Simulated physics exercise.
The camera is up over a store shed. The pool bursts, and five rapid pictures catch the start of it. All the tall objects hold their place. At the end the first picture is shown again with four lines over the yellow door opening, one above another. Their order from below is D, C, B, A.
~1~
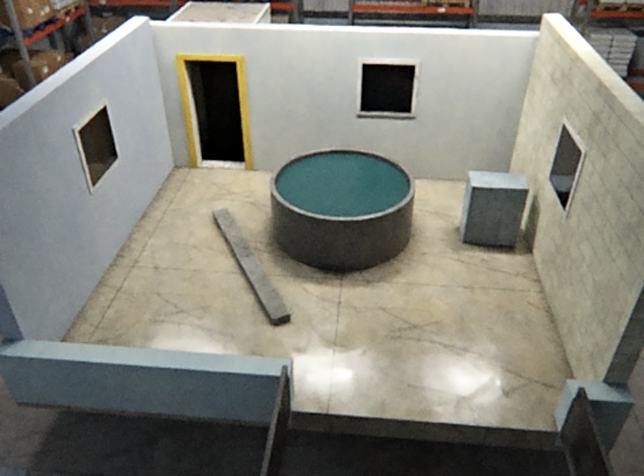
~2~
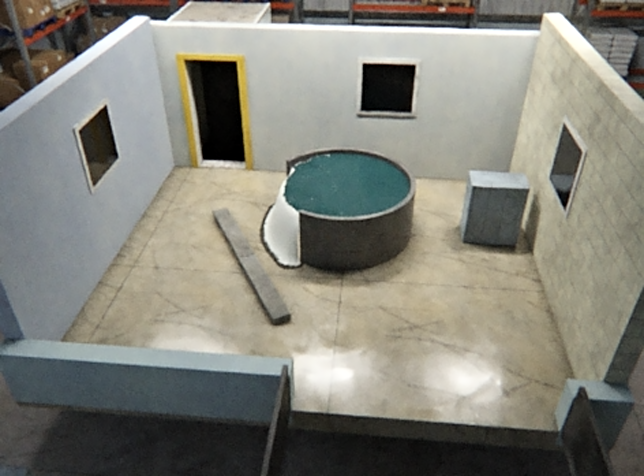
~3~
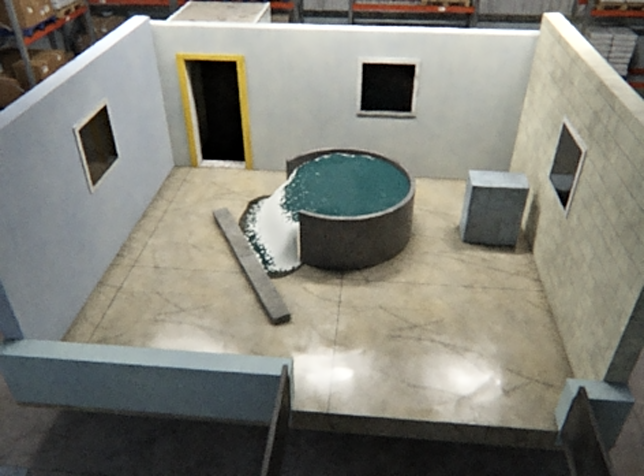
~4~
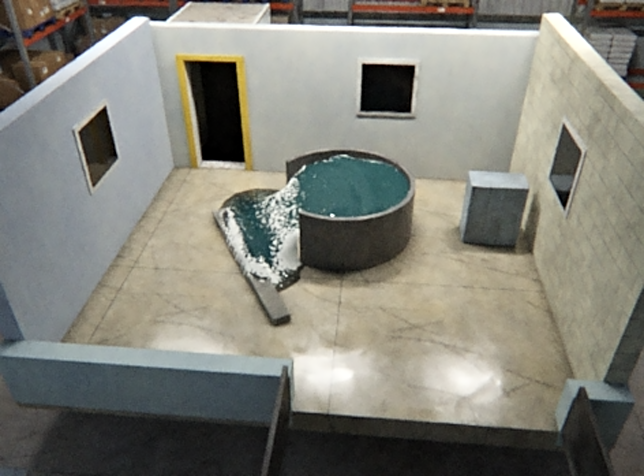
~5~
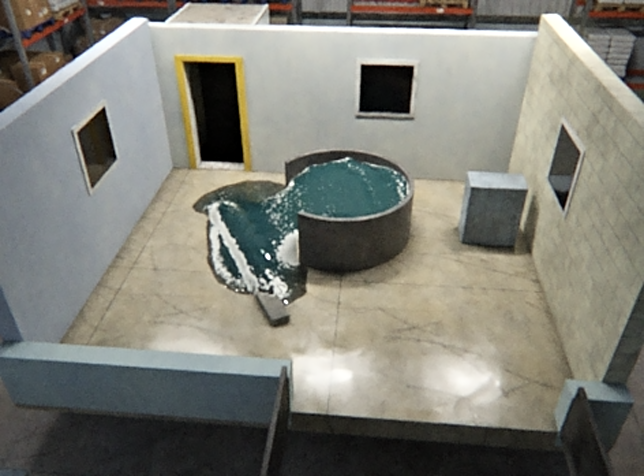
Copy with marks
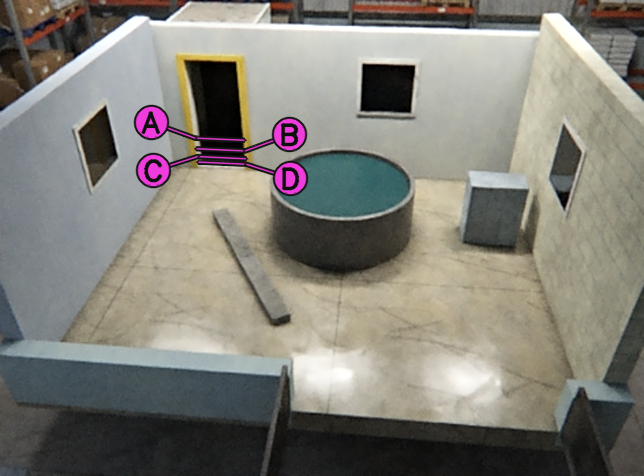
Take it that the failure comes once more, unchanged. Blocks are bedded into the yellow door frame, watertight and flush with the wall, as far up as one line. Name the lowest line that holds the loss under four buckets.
The limit is C.
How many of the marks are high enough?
Three.
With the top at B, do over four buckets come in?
No.
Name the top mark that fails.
That would be D.
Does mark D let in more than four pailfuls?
Yes, that goes wrong.
On the marked copy, A at (219, 139); B at (220, 149); C at (221, 157); D at (222, 163); from the bottom up D, C, B, A.
Choosing A, nothing gets over.
Choosing B, nothing gets over.
Choosing C, a bucket or two gets in.
Choosing D, about 13 bucketfuls get in.
